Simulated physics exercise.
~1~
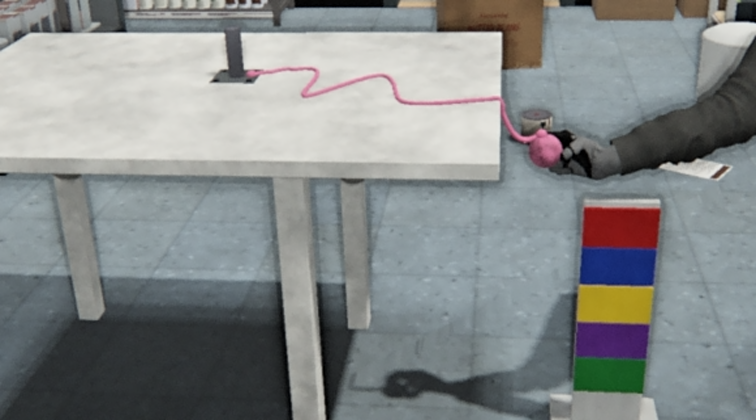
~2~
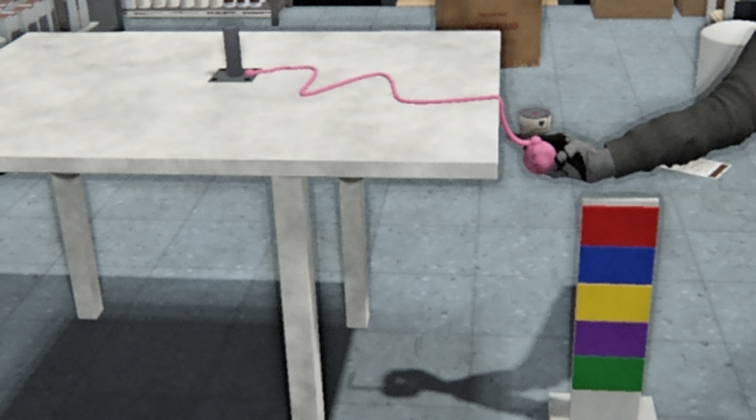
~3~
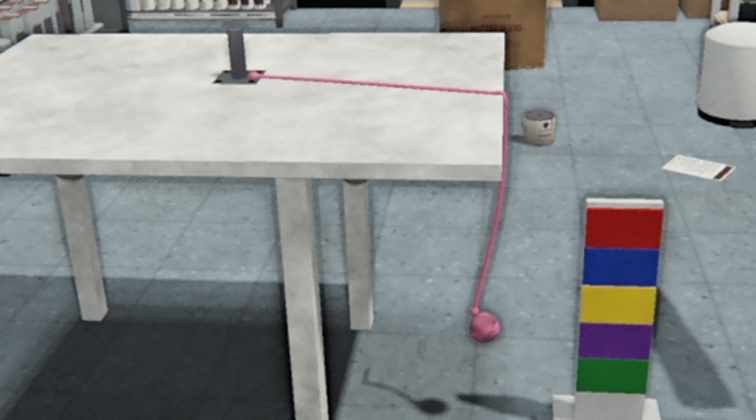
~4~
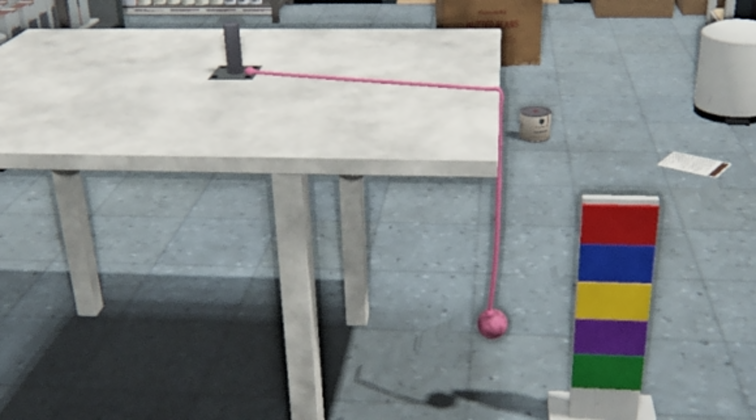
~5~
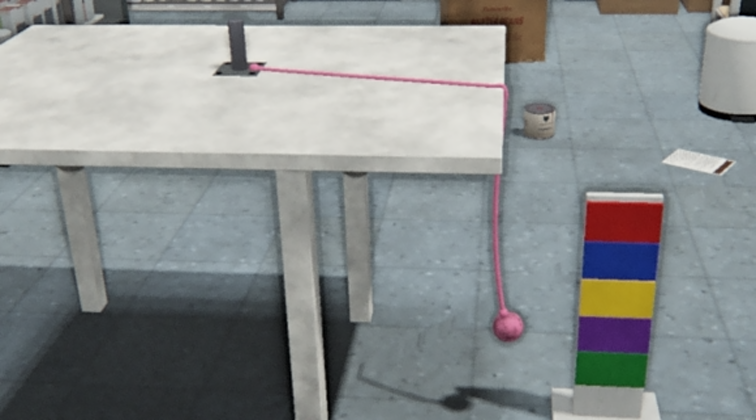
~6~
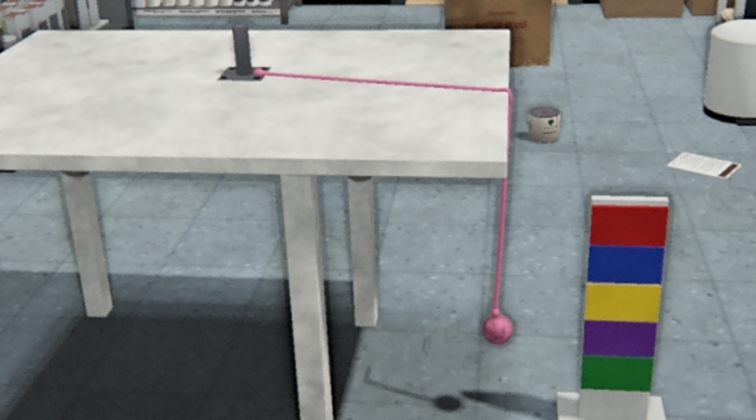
Pink ball tied to a table post dropping from a gloved hand, swaying slightly, and hanging level with the purple band.
